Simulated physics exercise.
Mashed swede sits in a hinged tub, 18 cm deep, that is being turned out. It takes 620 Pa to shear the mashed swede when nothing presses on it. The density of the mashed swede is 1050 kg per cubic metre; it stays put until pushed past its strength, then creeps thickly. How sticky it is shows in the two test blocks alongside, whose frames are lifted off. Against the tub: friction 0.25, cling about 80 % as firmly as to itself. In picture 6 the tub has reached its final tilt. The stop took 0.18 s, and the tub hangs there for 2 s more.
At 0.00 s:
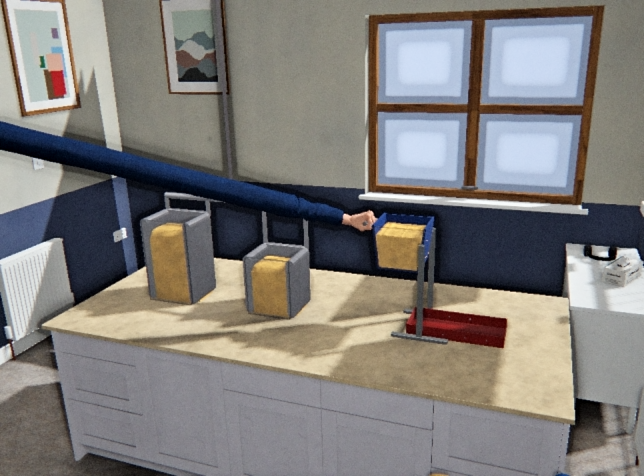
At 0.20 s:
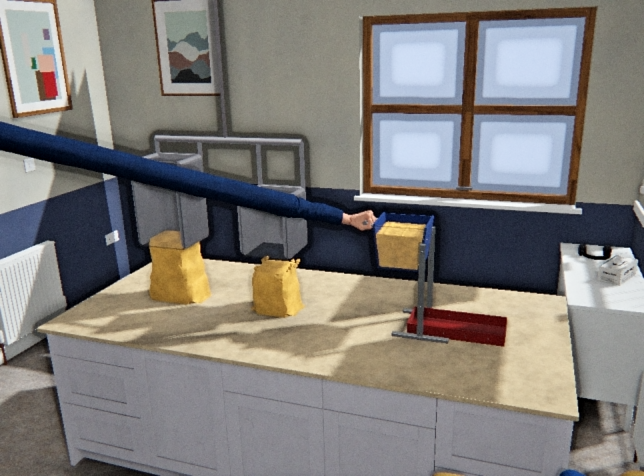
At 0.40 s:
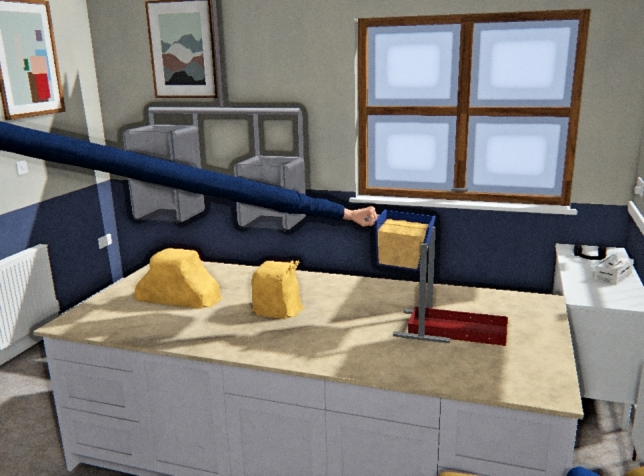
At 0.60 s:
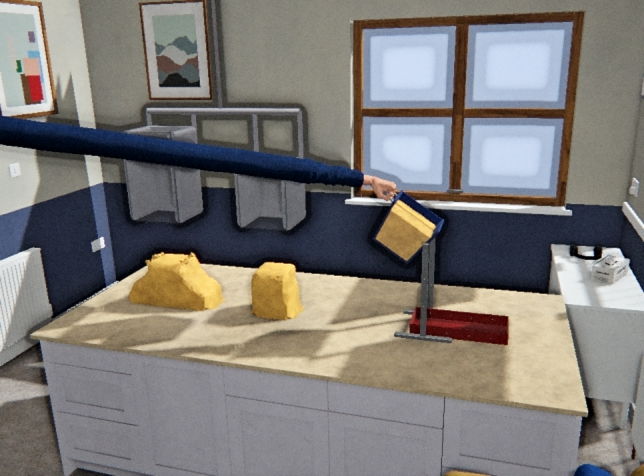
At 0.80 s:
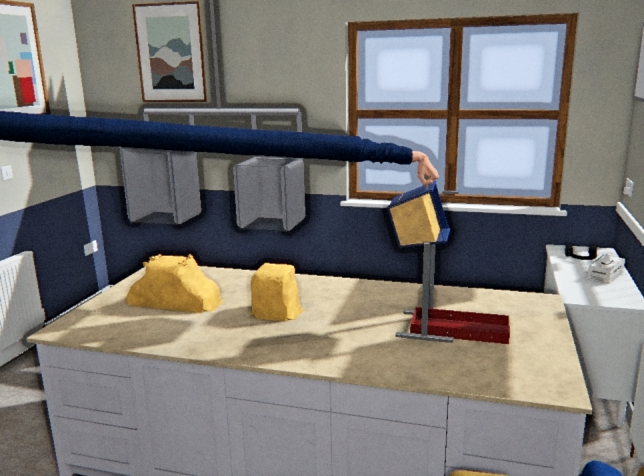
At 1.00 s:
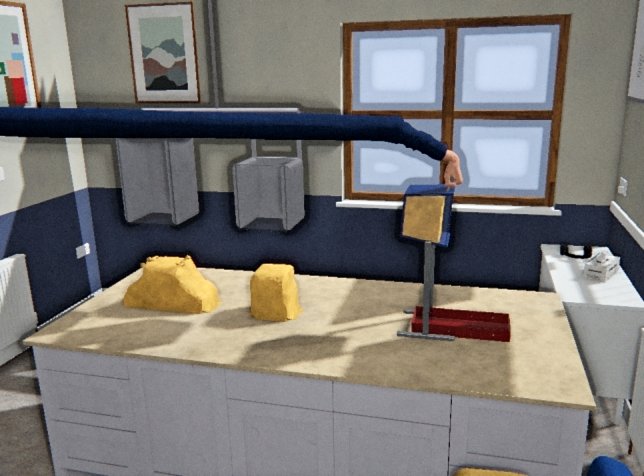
A blue-sleeved arm turns a tub on its stand after two yellow blocks sag, unframed.
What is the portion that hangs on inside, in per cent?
The portion that hangs on inside is near 100 %.
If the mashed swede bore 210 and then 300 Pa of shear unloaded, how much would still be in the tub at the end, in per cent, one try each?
In that order: 30 %, 40 %.
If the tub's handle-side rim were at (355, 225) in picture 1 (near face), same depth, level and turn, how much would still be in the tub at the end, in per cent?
It would be near 35 %.
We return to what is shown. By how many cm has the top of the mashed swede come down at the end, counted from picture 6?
Some 1 cm.
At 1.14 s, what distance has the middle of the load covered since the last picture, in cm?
Roughly 0 cm.
After 1.14 s, the tub is at 94 degrees and holds 100 %.
After 1.31 s, the tub is at 94 degrees and holds 100 %.
After 1.48 s, the tub is at 94 degrees and holds 100 %.
After 1.65 s, the tub is at 94 degrees and holds 100 %.
After 3.00 s, at the end, the tub is at 94 degrees and holds 100 %.
